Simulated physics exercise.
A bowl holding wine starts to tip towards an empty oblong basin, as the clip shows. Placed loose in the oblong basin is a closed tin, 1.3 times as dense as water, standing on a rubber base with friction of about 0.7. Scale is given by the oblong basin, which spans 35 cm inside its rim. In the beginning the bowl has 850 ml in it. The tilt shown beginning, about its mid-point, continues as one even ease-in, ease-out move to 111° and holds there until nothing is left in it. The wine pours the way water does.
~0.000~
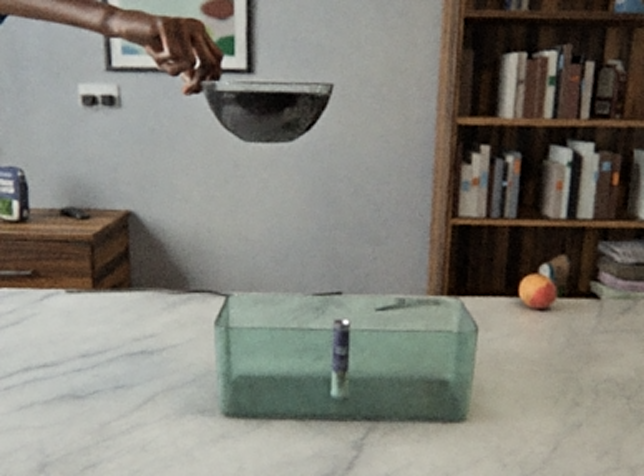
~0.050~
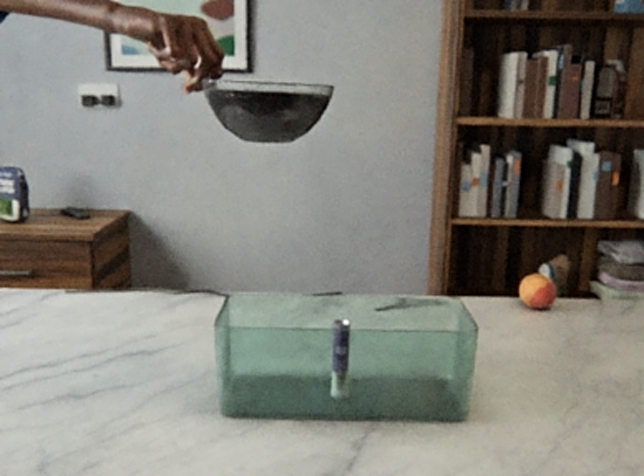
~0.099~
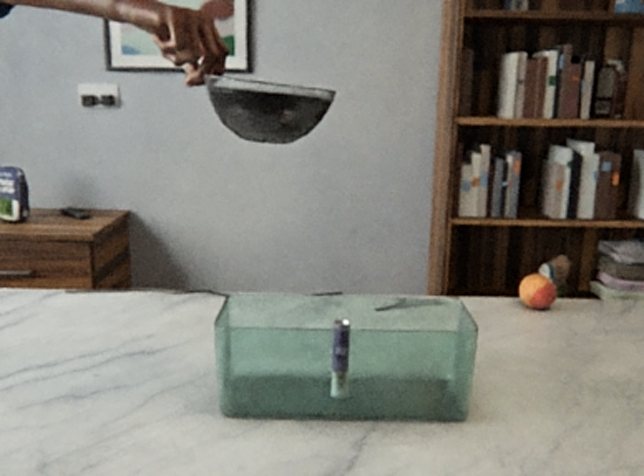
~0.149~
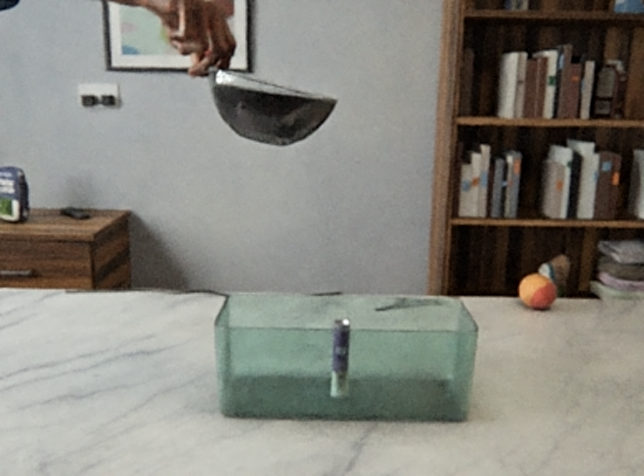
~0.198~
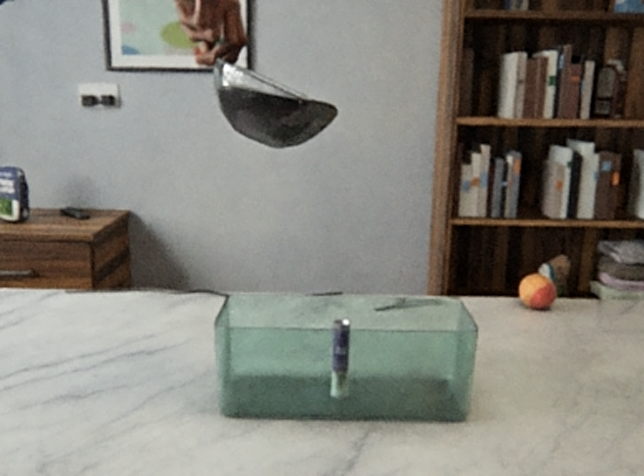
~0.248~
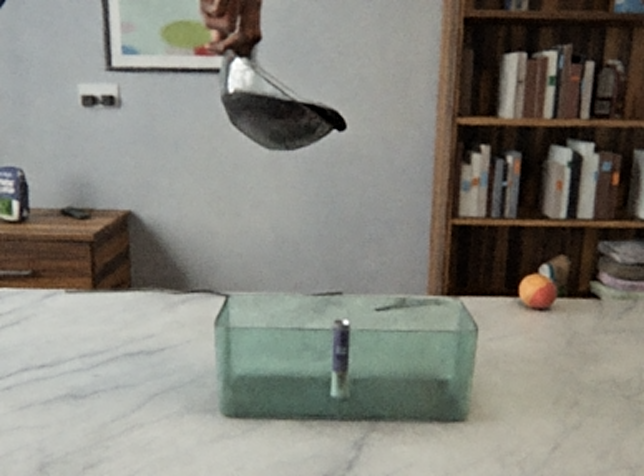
A clear bowl of dark liquid, gripped at its left rim by a hand, tilts slowly then more steeply to the right above a green oblong basin holding a small cylindrical container, the liquid shifting to the bowl's lower lip.
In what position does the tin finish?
It finishes knocked over.
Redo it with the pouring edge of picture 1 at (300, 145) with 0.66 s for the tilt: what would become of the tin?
Then it stays on its base.
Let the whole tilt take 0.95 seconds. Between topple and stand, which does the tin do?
Result: Tin tipped over.
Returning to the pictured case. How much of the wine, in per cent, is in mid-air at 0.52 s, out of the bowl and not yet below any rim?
It comes to roughly 74 per cent.
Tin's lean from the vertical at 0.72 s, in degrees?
It tilts roughly 10° from upright.
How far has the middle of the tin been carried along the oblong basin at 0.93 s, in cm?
Centre to centre, close to 8 cm.
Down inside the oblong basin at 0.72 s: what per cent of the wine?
About 84 per cent.
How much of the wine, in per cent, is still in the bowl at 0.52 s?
Close to 5 in a hundred.
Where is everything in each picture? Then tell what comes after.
In the first picture, tilt 0°; pouring edge (333, 86); surface from (207, 91) to (329, 94); the oblong basin's rim runs from (221, 311) to (469, 316); the tin's top is at (342, 326).
In the second picture, tilt 2°; pouring edge (334, 88); surface from (208, 90) to (329, 95).
In the third picture, tilt 6°; pouring edge (335, 93); surface from (210, 87) to (331, 97).
In the fourth picture, tilt 13°; pouring edge (337, 102); surface from (214, 85) to (334, 101).
In the fifth picture, tilt 23°; pouring edge (337, 114); surface from (219, 86) to (335, 107); 2 per cent is over the edge.
In the sixth picture, tilt 34°; pouring edge (335, 127); surface from (224, 91) to (321, 111); 10 per cent is over the edge.
After 0.52 s the tilt is 99° and 5 per cent is still to pour; the tin stands where it began.
After 0.72 s the tilt is 111° and 0 per cent is still to pour; the tin leans 8°.
After 0.93 s the tilt is 111° and 0 per cent is still to pour; the tin lies on its side.
After 1.16 s the tilt is 111° and 0 per cent is still to pour; the tin lies on its side.
In the end the tin lies on its side.
